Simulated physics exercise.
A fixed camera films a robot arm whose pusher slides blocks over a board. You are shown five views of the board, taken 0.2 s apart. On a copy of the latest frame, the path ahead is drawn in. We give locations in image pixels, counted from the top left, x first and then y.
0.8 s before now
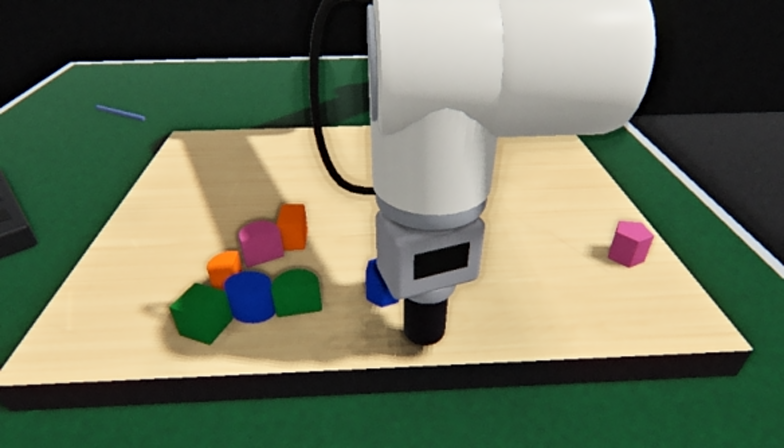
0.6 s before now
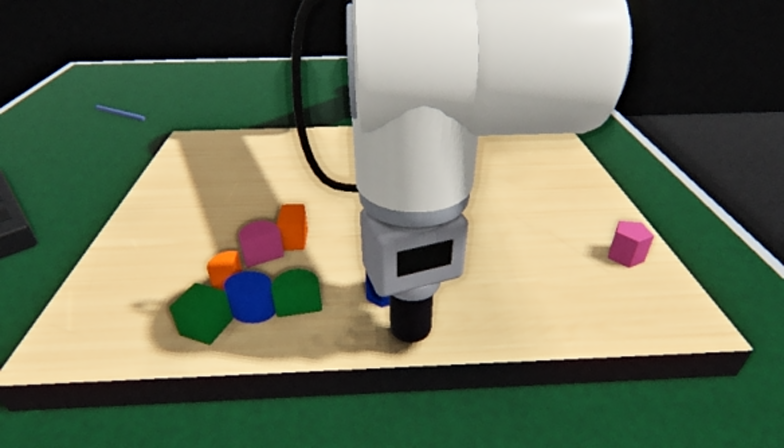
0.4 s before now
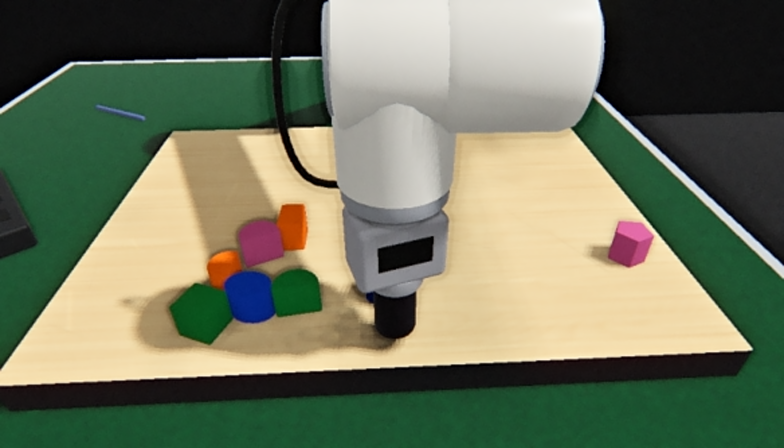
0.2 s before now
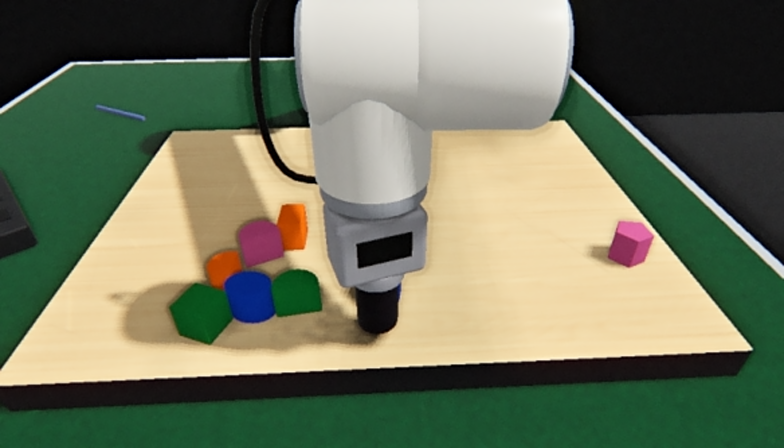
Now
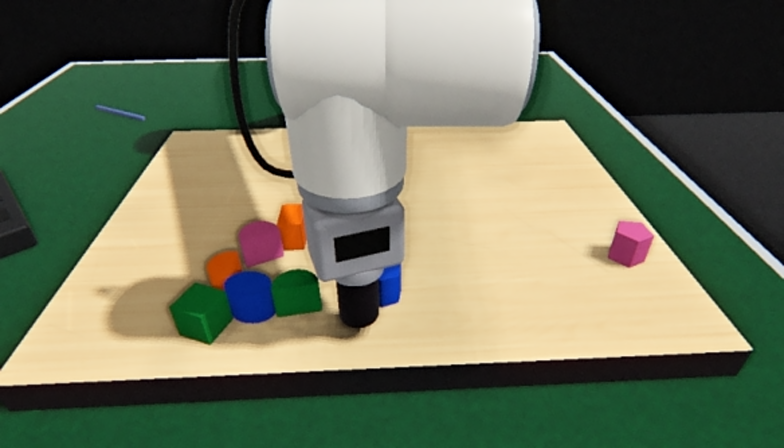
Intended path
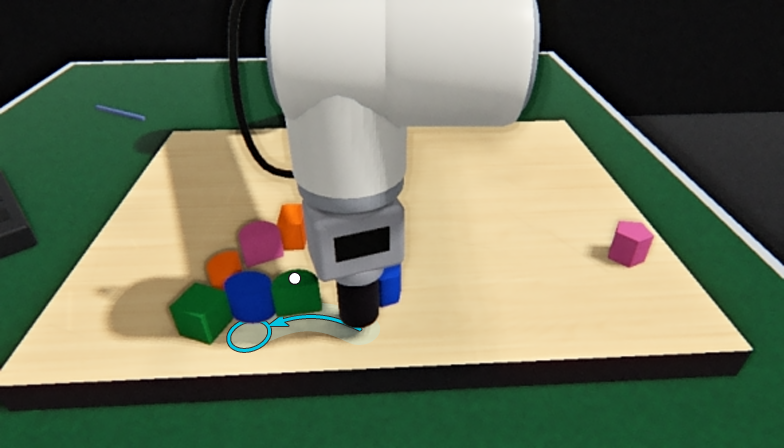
A white robot arm moves its black tip left across the board while the colored blocks stay still.
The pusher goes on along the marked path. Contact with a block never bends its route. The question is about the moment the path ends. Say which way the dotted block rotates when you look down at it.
From overhead, the rotation is counterclockwise.
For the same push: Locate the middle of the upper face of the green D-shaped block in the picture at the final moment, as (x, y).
My estimate: (286, 267).
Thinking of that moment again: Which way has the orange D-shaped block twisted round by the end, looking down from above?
Looking from above, the answer is clockwise.
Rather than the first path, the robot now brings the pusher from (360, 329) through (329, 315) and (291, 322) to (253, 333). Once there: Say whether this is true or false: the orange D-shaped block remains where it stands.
Verdict: False.
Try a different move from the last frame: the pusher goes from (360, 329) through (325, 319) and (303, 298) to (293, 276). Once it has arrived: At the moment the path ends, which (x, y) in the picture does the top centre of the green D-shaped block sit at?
The middle of its upper face will lie at (260, 247).
Drawn move, from (360, 329) via (326, 318) and (287, 320), ending at (249, 335); the dot is on the green D-shaped block.
On the path given first. One third of the way, pusher (324, 303); green D-shaped block (292, 276), turned 15° anticlockwise.
Two thirds of the way, pusher (283, 306); blue oval block (242, 281); green D-shaped block (286, 267), turned 20° anticlockwise.
At the end, pusher (246, 320); green square (192, 301); orange D-shaped block (216, 260), turned 30° clockwise; blue oval block (230, 281); green D-shaped block (286, 267), turned 20° anticlockwise.
